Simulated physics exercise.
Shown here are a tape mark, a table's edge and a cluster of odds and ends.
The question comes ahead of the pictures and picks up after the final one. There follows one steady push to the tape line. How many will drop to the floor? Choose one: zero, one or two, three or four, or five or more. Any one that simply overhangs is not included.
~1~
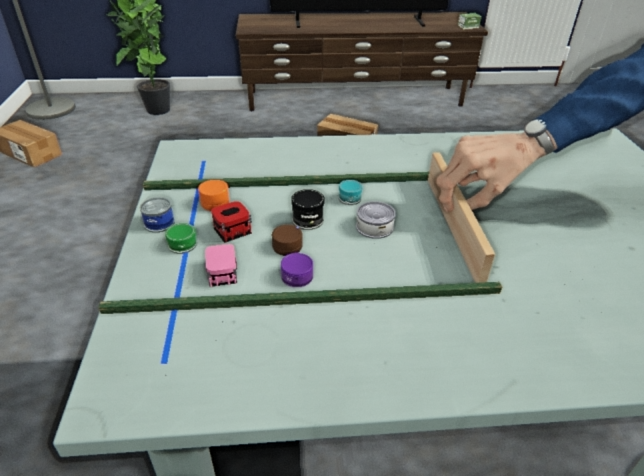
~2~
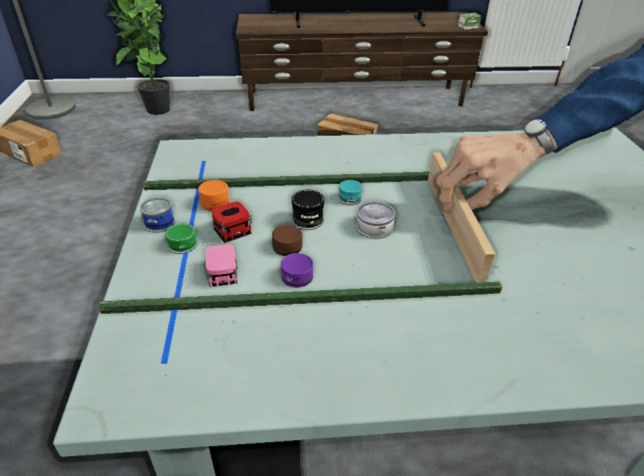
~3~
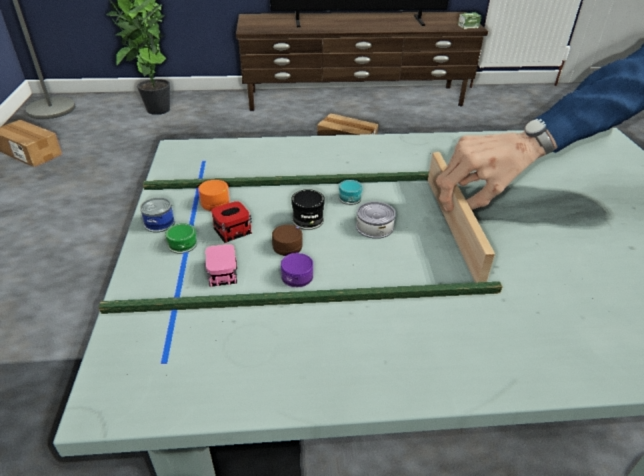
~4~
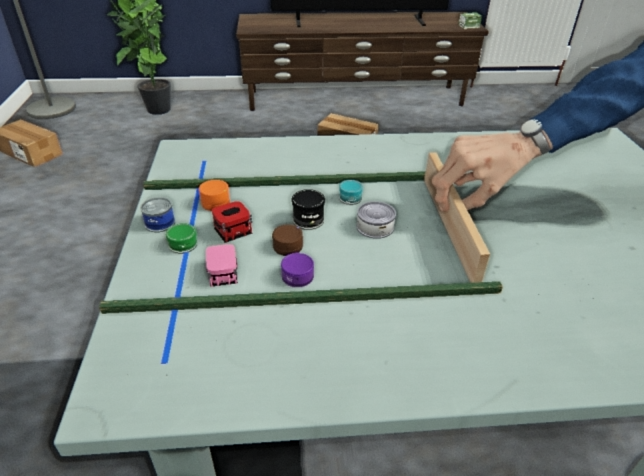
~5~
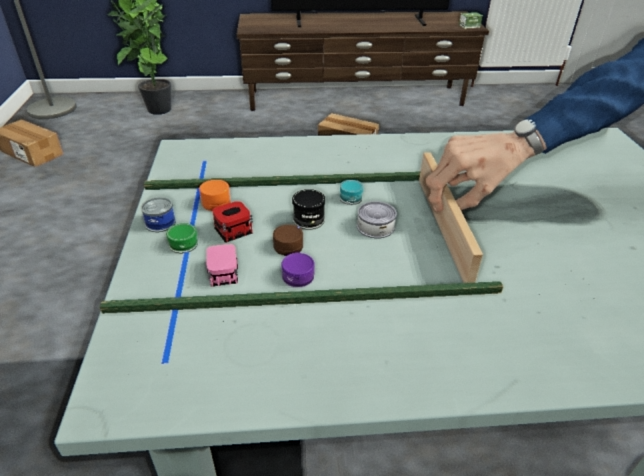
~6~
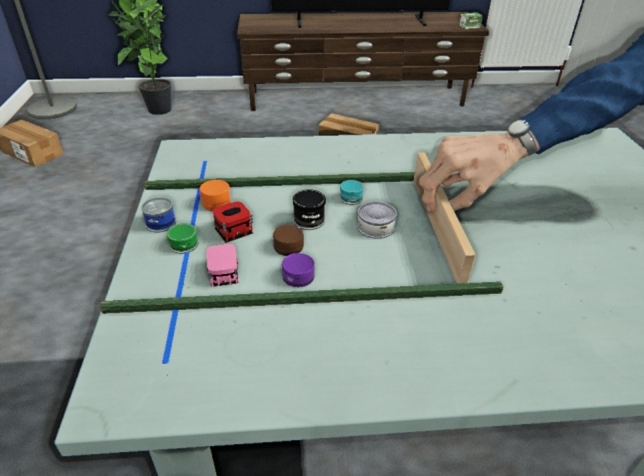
One or two.
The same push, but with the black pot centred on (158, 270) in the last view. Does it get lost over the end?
From that start, the object then does not stay.
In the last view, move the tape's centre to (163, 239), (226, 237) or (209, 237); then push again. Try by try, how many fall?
The counts would be 3, 0 and 0.
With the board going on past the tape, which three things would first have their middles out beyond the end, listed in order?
First the green tin, next the blue pot, then the red case.
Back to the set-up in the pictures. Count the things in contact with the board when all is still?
So the total is 4.
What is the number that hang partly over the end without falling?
The total comes out at 1.
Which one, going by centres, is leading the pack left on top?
It would be the red case.
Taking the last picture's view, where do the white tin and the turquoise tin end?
Middles: Around (170, 228) and around (184, 199).
Soon after, none off yet; blue pot at rest near (159, 215); green tin at rest near (183, 238); orange lid at rest near (215, 195).
Then, none off yet; blue pot moving near (153, 213); green tin moved about its own width near (143, 246); orange lid moved about its own width near (191, 191).
At rest, the number that fall off is one or two; fallen, green tin and blue pot.
